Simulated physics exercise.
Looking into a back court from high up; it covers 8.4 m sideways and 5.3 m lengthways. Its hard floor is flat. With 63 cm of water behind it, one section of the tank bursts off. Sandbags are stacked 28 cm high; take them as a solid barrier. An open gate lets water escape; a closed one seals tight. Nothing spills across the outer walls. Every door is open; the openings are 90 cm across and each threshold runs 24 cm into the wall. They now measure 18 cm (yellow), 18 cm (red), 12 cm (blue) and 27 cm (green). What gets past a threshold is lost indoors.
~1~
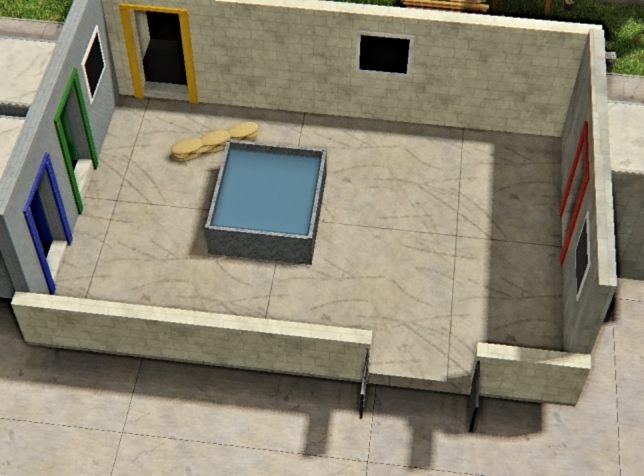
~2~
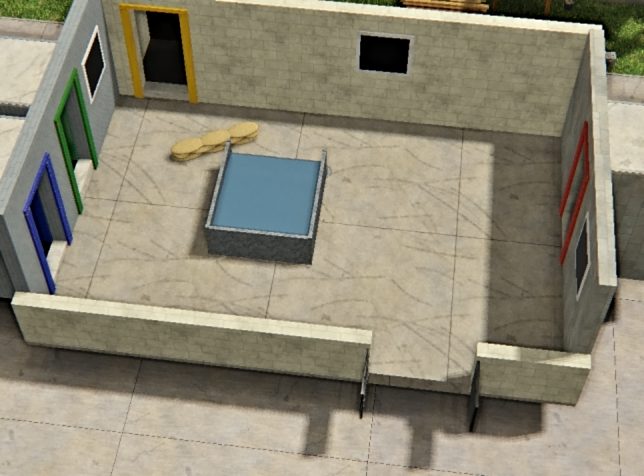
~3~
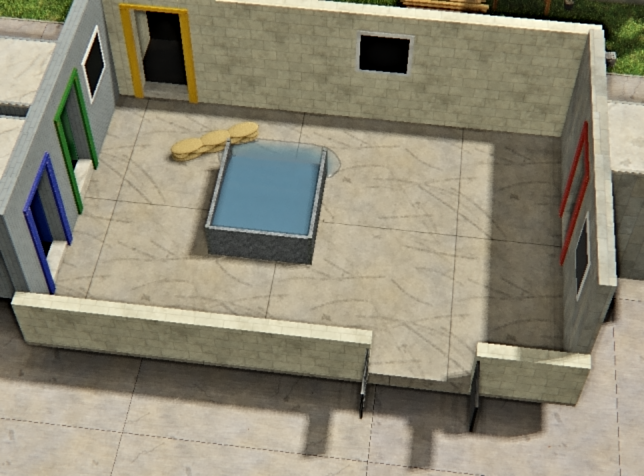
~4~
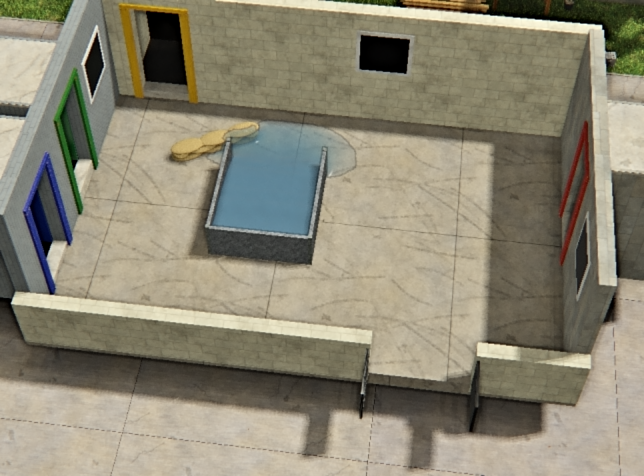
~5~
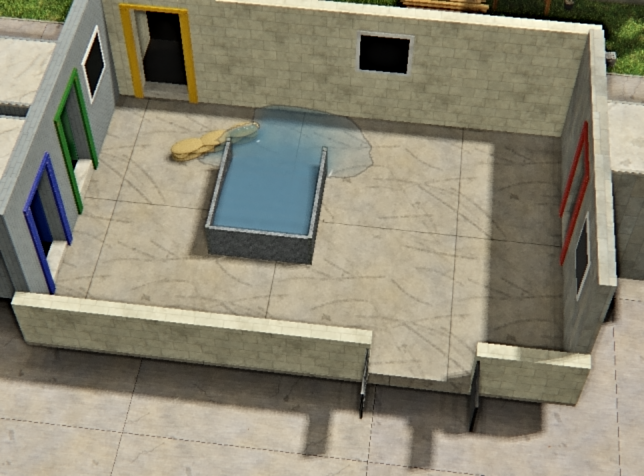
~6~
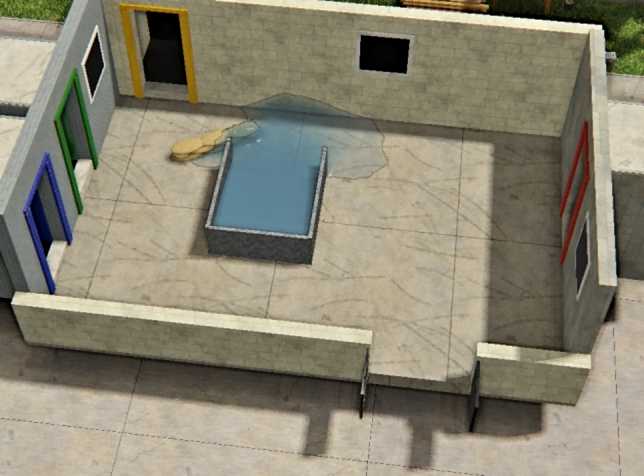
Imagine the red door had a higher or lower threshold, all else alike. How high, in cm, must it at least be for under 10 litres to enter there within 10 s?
It would have to be roughly 9 cm high.
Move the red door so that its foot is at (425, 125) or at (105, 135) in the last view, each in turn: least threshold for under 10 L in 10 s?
Roughly 7.5 and 15 cm.
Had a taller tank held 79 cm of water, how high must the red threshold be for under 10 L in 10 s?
Some 12.0 cm.
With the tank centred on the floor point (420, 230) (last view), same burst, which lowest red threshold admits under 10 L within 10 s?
Then roughly 5.0 cm.
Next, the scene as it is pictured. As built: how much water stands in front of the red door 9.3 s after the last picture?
About 4.0 cm.
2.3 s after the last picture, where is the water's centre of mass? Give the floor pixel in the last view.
Near (300, 165).
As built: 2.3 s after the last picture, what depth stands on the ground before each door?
In cm: Yellow 5, red 5, blue 4, green 11.
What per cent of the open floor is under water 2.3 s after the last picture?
About 50 per cent.
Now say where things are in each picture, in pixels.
The tank at (268, 190) is whole and still, 63 cm deep; the red door at (573, 201) is dry, in the first picture.
The gap is on the far side, the front 0.3 m out at a hidden place; the back of the tank holds 63 cm, in the second picture.
The gap is on the far side, the front 0.7 m out at (255, 143); the back of the tank holds 63 cm, in the third picture.
The front is at (269, 123), 1.2 m from the gap on the far side; 2.3 m2 of floor is wet, 63 cm left at the back, in the fourth picture.
Water pours out on the far side and has run 1.6 m, to (338, 115); about 10 cm deep outside, 56 cm at the back, in the fifth picture.
The front is at (366, 118), 1.7 m from the gap on the far side; 3.7 m2 of floor is wet, 53 cm left at the back; the red door at (573, 201), 5.2 m from the gap, is still 3.9 m from the nearest water, in the sixth picture.
Then, 0.7 s after the last picture water covers 15 % of the floor, deepest (47 cm) near (297, 114); it has not reached the red door.
Then, 2.3 s after the last picture water covers 50 % of the floor, deepest (26 cm) near (555, 153); it has not reached the red door.
Then, 9.3 s after the last picture water covers 95 % of the floor, deepest (8 cm) near (282, 302); 4 cm at the red door, 0 litres in over its 18 cm threshold.
At the red door as built, the water peaked near 14 cm, 2.7 s after the last picture.
With a threshold of 8 cm, 15 litres would have come in within the 10 s; with 10.5 cm, 5 litres. So under 10 litres takes about 9 cm.
